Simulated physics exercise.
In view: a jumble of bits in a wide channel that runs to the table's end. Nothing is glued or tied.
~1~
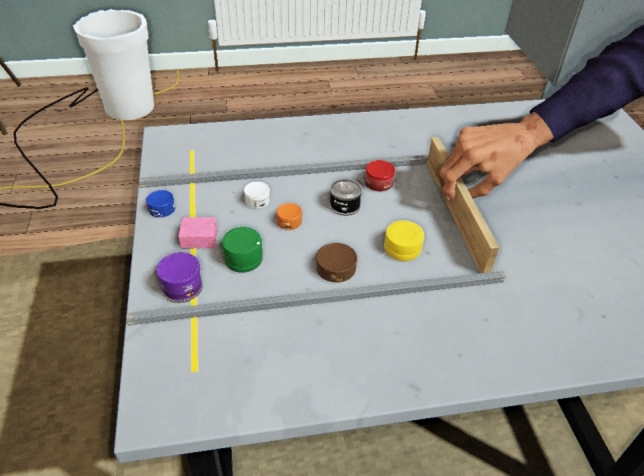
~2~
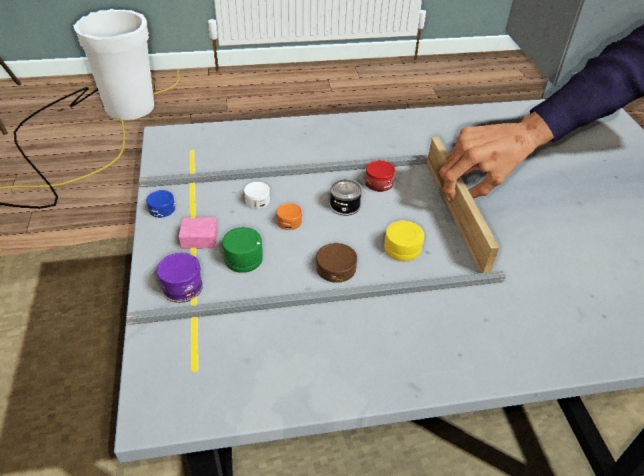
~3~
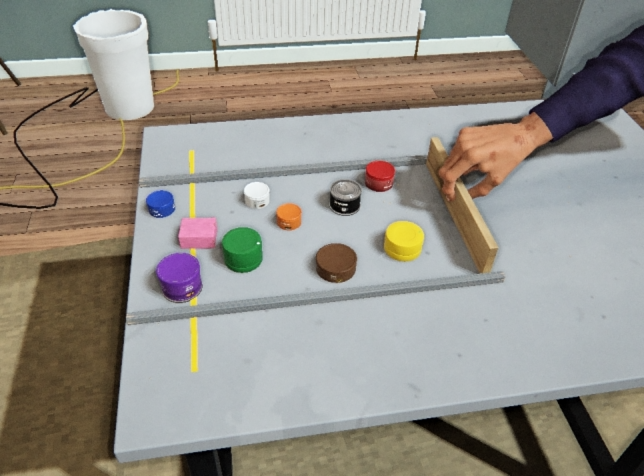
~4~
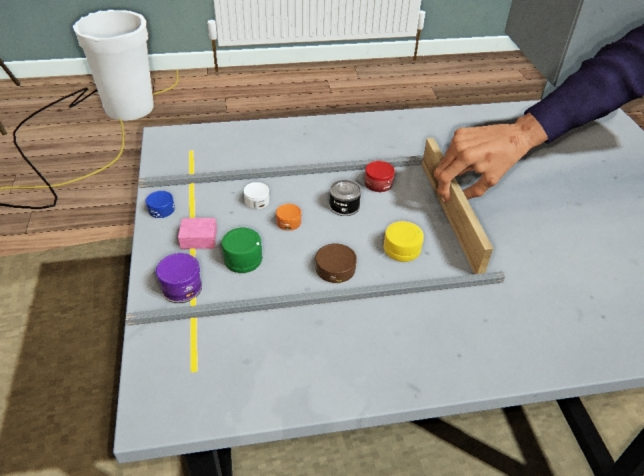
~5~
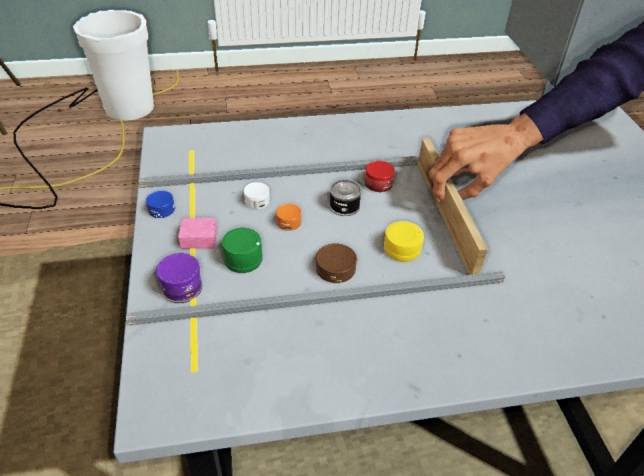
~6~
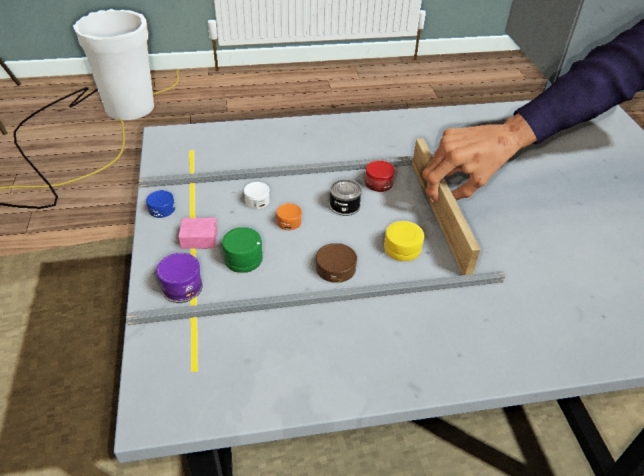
A hand sliding a wooden board slightly left along a channel on a grey table, the scattered colourful tubs staying still.
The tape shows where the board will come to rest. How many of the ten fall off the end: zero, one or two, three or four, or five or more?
The number that fall off is one or two.
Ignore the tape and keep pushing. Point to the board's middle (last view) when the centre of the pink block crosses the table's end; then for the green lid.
Near (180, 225) and (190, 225).
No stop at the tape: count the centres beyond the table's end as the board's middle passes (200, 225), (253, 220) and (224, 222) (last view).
In that order 1, 0 and 0.
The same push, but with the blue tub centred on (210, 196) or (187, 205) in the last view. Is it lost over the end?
The blue tub remains up; falls.
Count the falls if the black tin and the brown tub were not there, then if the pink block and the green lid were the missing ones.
Fallen: 0, and 1 in the other try.
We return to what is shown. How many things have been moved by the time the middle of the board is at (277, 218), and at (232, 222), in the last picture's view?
At the one place 7, at the other 9.
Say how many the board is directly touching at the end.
It touches 5.
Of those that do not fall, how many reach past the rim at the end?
That would be 3.
A little later, none off yet; blue tub at rest near (161, 204); purple tin at rest near (180, 278); pink block at rest near (198, 233).
Next, none off yet; blue tub at rest near (161, 204); purple tin moving near (171, 280); pink block shifted a little near (187, 231).
When it is over, the number that fall off is one or two; down, blue tub.
